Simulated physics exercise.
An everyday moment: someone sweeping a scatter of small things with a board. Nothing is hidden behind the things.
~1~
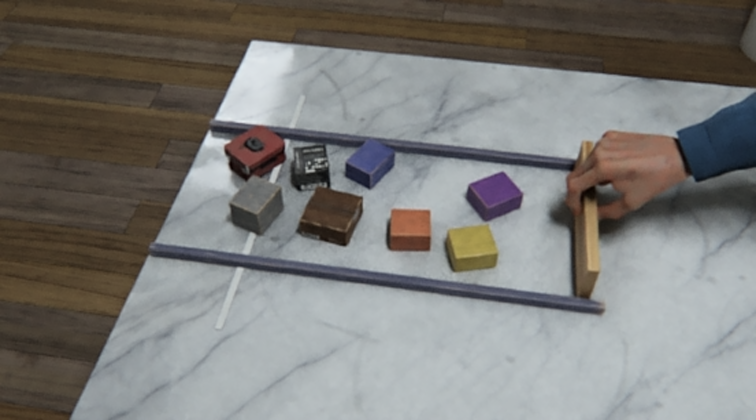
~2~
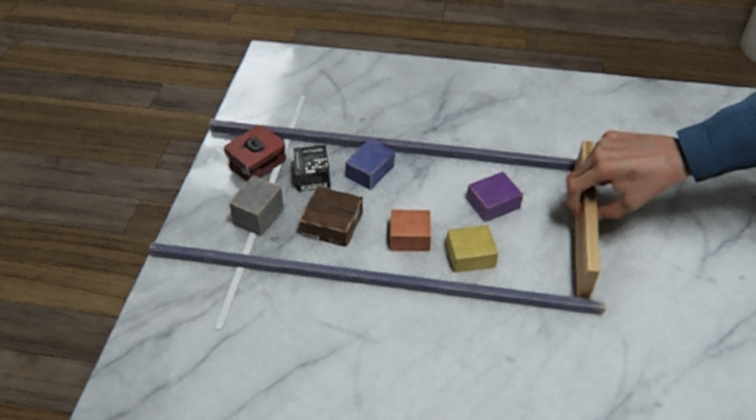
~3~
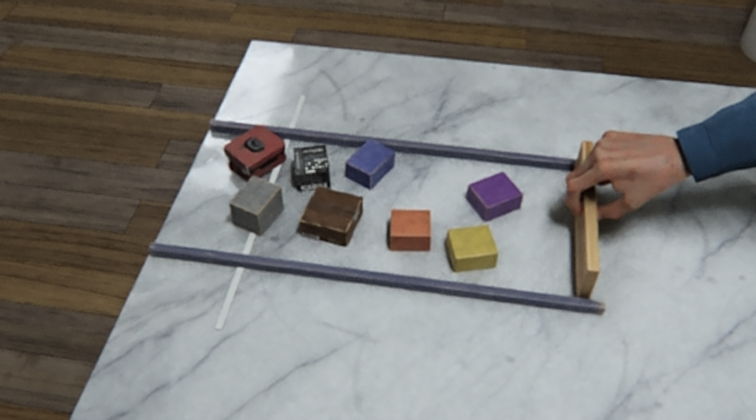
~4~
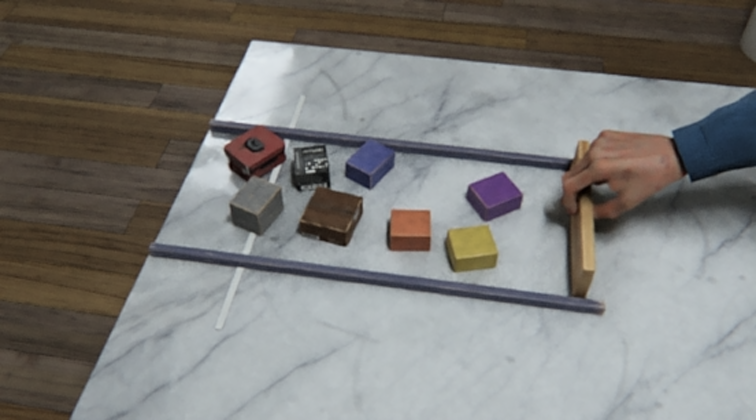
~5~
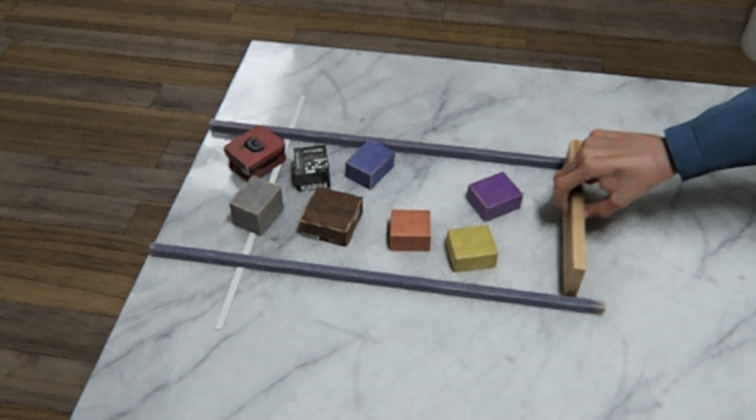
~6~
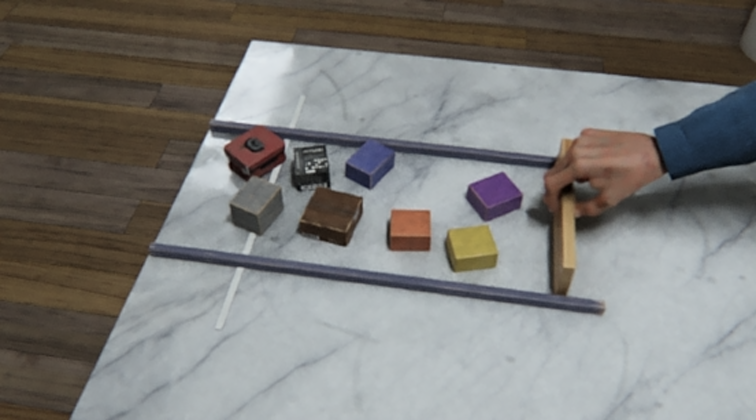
On a white marble tabletop above a dark wood floor, seen from above at an angle by a still camera, two dark rails run crosswise past a thin pale strip. Between them sit a red case, grey, black, brown and blue pieces at left, and orange, purple and yellow blocks farther right. A blue-sleeved hand holds a wooden board upright at right, motionless at first, then slides it slightly left, touching nothing else.
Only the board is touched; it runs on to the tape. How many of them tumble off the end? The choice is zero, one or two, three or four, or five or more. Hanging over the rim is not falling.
Here the number that fall off is three or four.
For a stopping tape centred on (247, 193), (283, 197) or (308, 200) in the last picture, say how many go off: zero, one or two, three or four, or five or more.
Taking them in turn, three to four; just one or two; one or two.
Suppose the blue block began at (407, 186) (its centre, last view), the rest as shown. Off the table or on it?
Then it is kept.
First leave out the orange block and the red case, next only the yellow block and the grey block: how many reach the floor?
2 in the first case, 2 in the second.
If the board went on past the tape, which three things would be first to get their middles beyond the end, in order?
Earliest first: The grey block, then the red case, then the brown box.
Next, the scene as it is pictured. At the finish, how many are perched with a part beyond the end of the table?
The number is 0.
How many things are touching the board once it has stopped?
It touches 2.
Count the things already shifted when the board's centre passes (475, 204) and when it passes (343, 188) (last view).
By then 3, and 8.
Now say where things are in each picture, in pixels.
In the first picture, red case (256, 154); grey block (257, 205); black box (312, 167); board (585, 217); tape (267, 195).
In the second picture, grey block (257, 206); blue block (370, 164).
In the third picture, black box (312, 168); brown box (332, 216).
In the fourth picture, red case (256, 154); yellow block (472, 248).
In the fifth picture, grey block (257, 206); board (573, 215).
In the sixth picture, red case (256, 154); grey block (257, 206); black box (312, 168); board (564, 214); tape (267, 195).
Soon after, none off yet; red case at rest near (256, 154); grey block at rest near (257, 206); black box at rest near (312, 168).
In the end, the number that fall off is three or four; gone, brown box, black box, grey block and red case.
